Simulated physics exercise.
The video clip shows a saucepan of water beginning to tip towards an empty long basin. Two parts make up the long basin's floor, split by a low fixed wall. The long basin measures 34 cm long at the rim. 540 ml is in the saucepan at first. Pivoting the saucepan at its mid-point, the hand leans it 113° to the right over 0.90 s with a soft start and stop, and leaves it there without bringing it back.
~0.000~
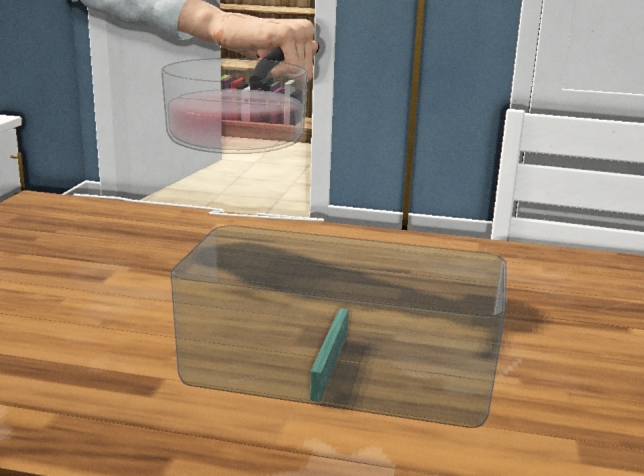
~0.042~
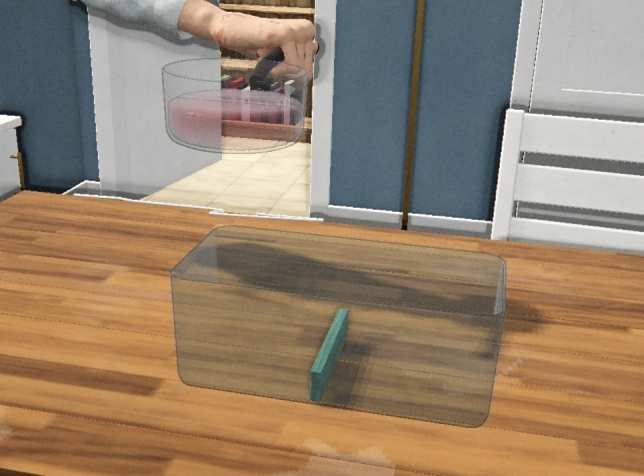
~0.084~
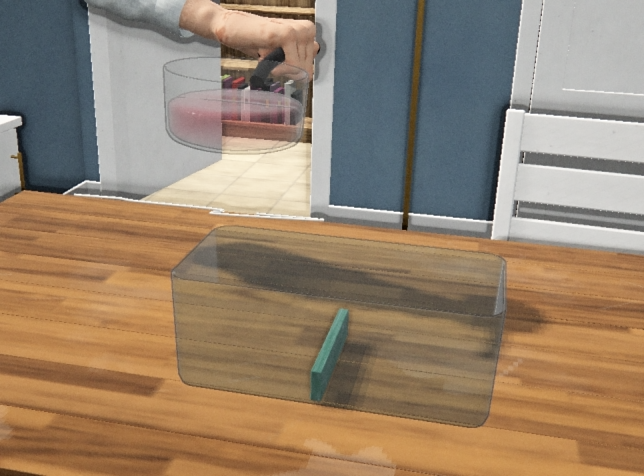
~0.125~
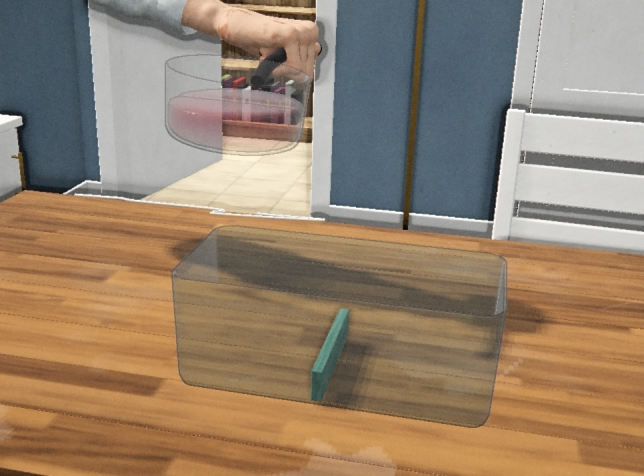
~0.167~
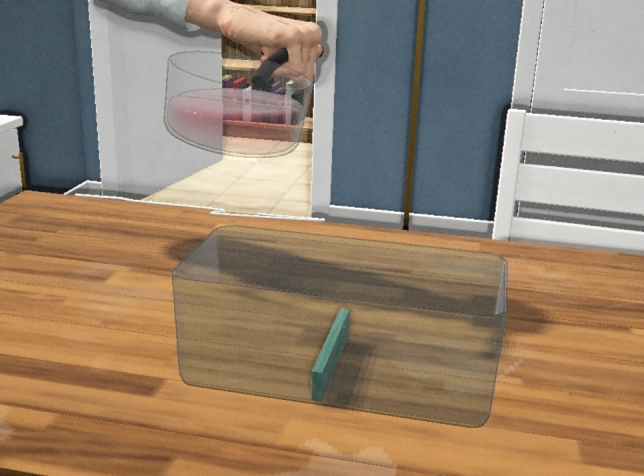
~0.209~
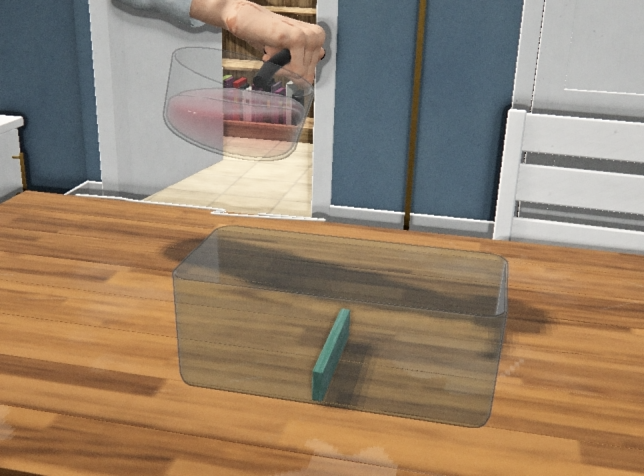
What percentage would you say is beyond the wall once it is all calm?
I would put it at about 59 per cent.
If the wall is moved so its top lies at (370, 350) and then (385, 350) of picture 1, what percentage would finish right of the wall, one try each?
15 then 10 %.
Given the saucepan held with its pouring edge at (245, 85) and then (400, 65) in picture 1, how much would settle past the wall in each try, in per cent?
Roughly 5 per cent the first time and 90 per cent the second.
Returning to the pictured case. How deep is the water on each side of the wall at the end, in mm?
I'd expect close to 10 mm on the left and close to 12 mm on the right.
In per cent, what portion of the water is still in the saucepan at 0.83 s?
Around 7 in a hundred.
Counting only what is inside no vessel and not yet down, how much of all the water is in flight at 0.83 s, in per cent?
I'd put it at about 12 per cent of the liquid.
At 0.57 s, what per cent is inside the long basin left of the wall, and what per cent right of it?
Lab note: Left near 1, right near 4.
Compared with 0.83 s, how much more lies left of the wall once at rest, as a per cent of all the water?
About 18 percent.
After 0.57 s the tilt is 79° and 51 per cent is still to pour, 1 is left of the wall and 4 right of it.
After 0.83 s the tilt is 111° and 7 per cent is still to pour, 22 is left of the wall and 58 right of it.
After 1.10 s the tilt is 113° and 0 per cent is still to pour, 40 is left of the wall and 58 right of it.
After 1.40 s the tilt is 113° and 0 per cent is still to pour, 40 is left of the wall and 59 right of it.
In the end 40 per cent lies left of the wall, 59 right of it and 1 outside.
